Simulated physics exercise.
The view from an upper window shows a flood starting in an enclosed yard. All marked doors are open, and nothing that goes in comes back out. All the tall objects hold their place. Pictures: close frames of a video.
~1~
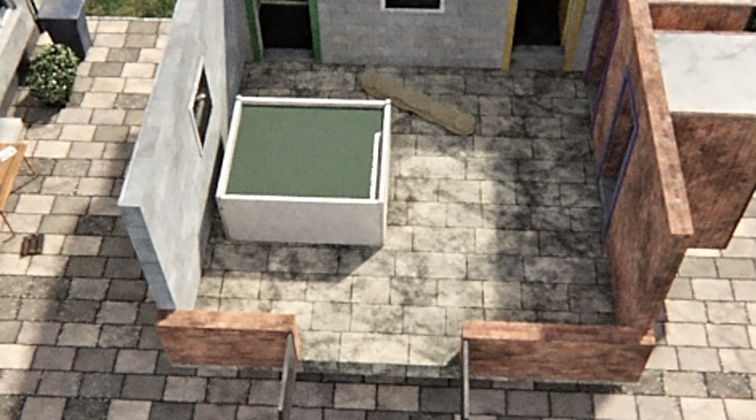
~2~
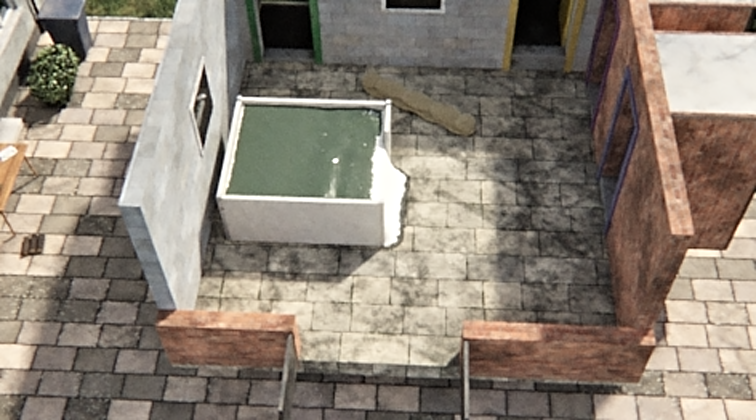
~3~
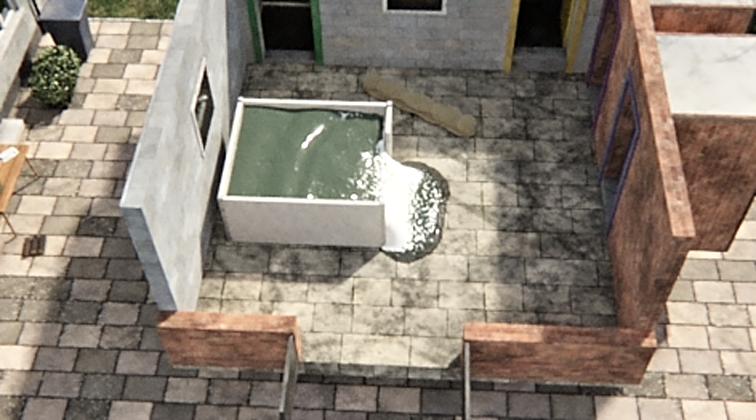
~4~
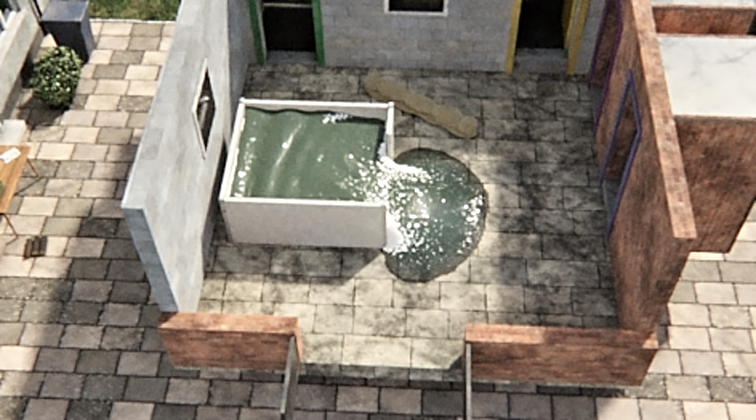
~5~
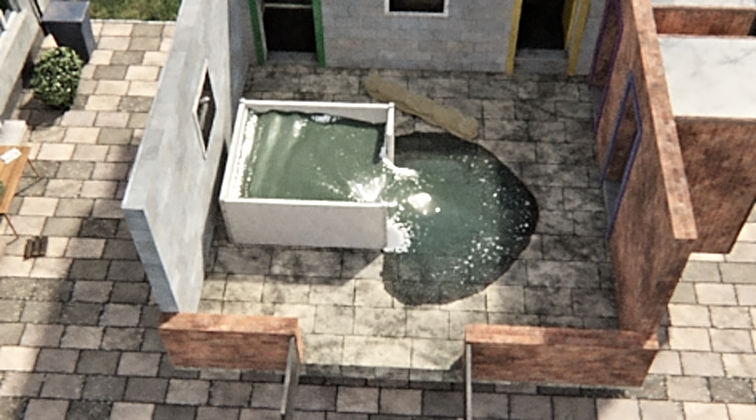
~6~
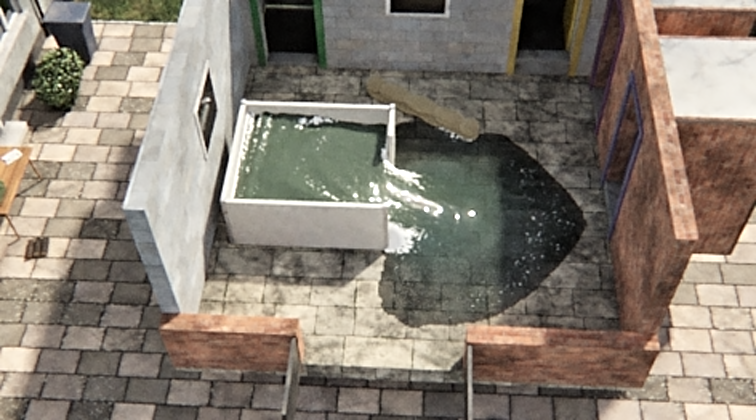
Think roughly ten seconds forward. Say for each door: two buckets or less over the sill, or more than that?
Result: The yellow door is going to let through no more than allowed, the green door is going to let through no more than allowed, the blue door is going to let through more than allowed, the purple door is going to let through more than allowed.
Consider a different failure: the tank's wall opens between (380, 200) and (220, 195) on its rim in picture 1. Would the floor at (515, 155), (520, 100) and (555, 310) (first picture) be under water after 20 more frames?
So: Spared, then spared, then wetted.
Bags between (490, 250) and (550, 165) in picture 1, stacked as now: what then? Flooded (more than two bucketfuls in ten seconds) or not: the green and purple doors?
My take: The green door tops the threshold, and the purple door tops the threshold too.
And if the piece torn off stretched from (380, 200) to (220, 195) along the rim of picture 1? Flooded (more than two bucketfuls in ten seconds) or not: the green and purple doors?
Briefly, the green one crosses the line and the purple one remains below the line.
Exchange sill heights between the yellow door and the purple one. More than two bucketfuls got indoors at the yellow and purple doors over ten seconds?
Yellow door goes past the mark, purple door falls short.
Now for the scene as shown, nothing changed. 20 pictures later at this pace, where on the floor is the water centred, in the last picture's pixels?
I'd say around (457, 213).
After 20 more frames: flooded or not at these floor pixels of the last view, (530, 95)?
Looking there, it would be swamped.
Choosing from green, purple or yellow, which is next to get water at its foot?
The one in purple, I reckon.
A moment on, water covers 45 % of the floor; the yellow door not reached, the green door not reached, the blue door over two buckets in, the purple door wet at the sill, nothing in.
Next, water covers 50 % of the floor; the yellow door wet at the sill, nothing in, the green door not reached, the blue door far over two buckets in, the purple door under two buckets in.
Then, water covers 60 % of the floor; the yellow door wet at the sill, nothing in, the green door not reached, the blue door far over two buckets in, the purple door over two buckets in.
Later, water covers 90 % of the floor; the yellow door wet at the sill, nothing in, the green door wet at the sill, nothing in, the blue door far over two buckets in, the purple door far over two buckets in.
In the end, water covers 95 % of the floor; the yellow door wet at the sill, nothing in, the green door under two buckets in, the blue door far over two buckets in, the purple door far over two buckets in.
